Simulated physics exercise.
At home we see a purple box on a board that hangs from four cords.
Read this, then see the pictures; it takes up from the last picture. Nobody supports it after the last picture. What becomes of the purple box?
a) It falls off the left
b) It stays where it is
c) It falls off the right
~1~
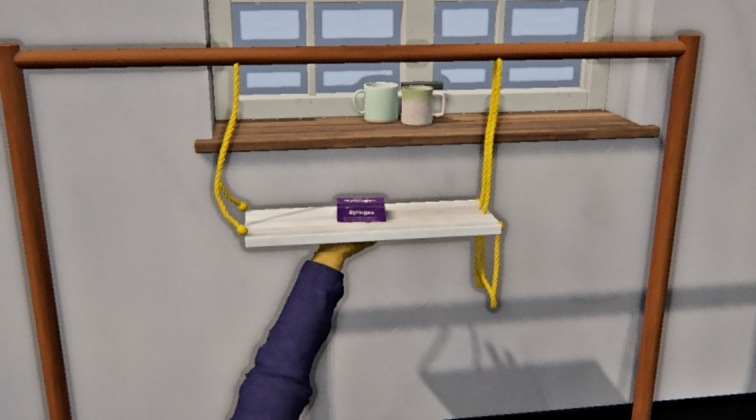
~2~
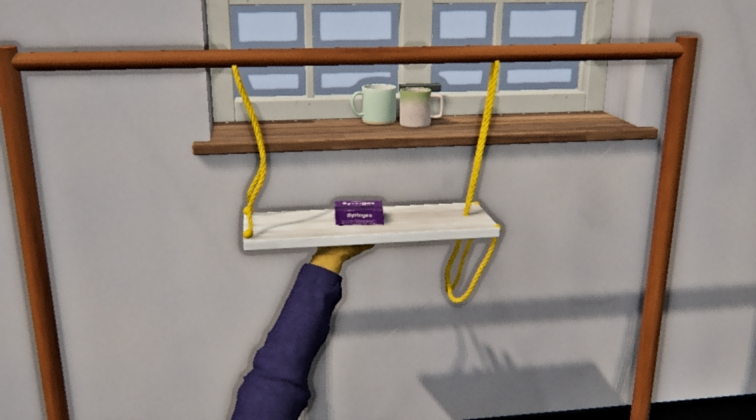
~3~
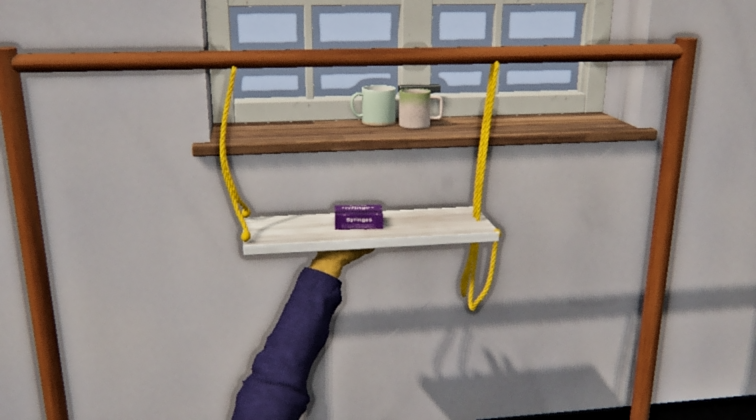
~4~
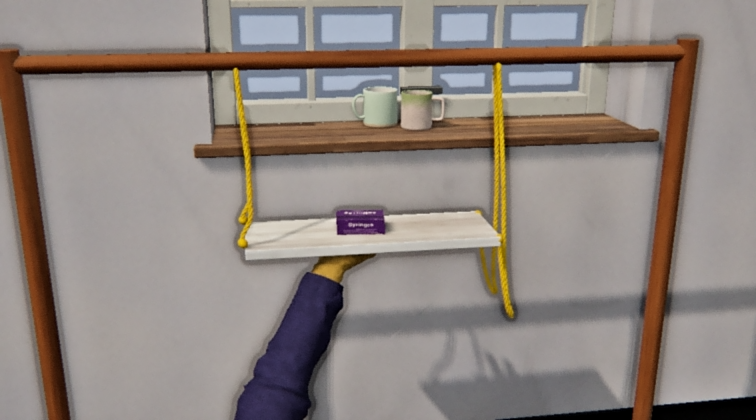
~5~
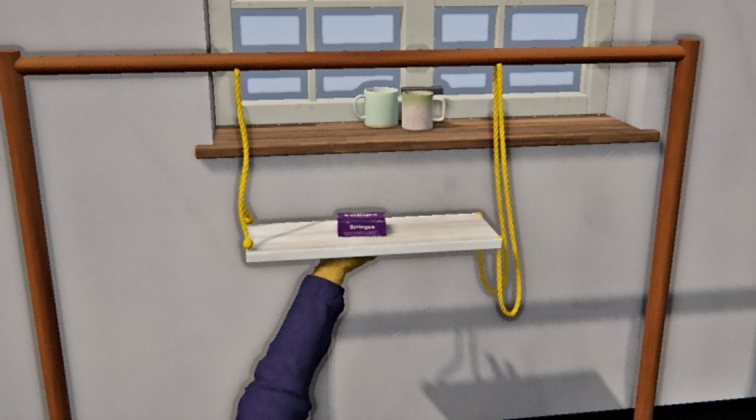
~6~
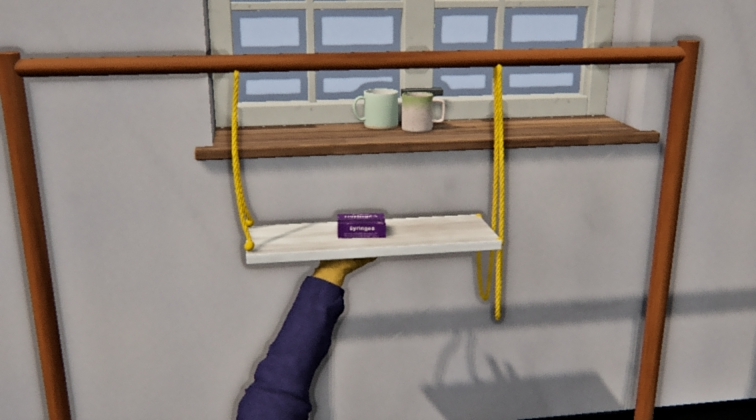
It falls off the right (c).
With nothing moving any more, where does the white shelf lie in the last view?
(332, 321).
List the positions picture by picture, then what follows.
The first picture shows purple box (361, 210); white shelf (377, 236).
The second picture shows purple box (359, 213).
The third picture shows purple box (359, 217).
The fourth picture shows purple box (360, 222); white shelf (376, 248).
The fifth picture shows purple box (361, 224).
The sixth picture shows purple box (361, 226); white shelf (377, 252); left cords almost straight; right cords slack, hanging in a loop.
Then, 0.42 s after the last picture, board tipped 25° down to the right; box sliding near (450, 307).
Then, 0.98 s after the last picture, board tipped 46° down to the right; box on the floor.
Then, 1.52 s after the last picture, board tipped 48° down to the right; box on the floor.
At rest, board tipped 46° down to the right; box on the floor. The purple box is shed rightwards.
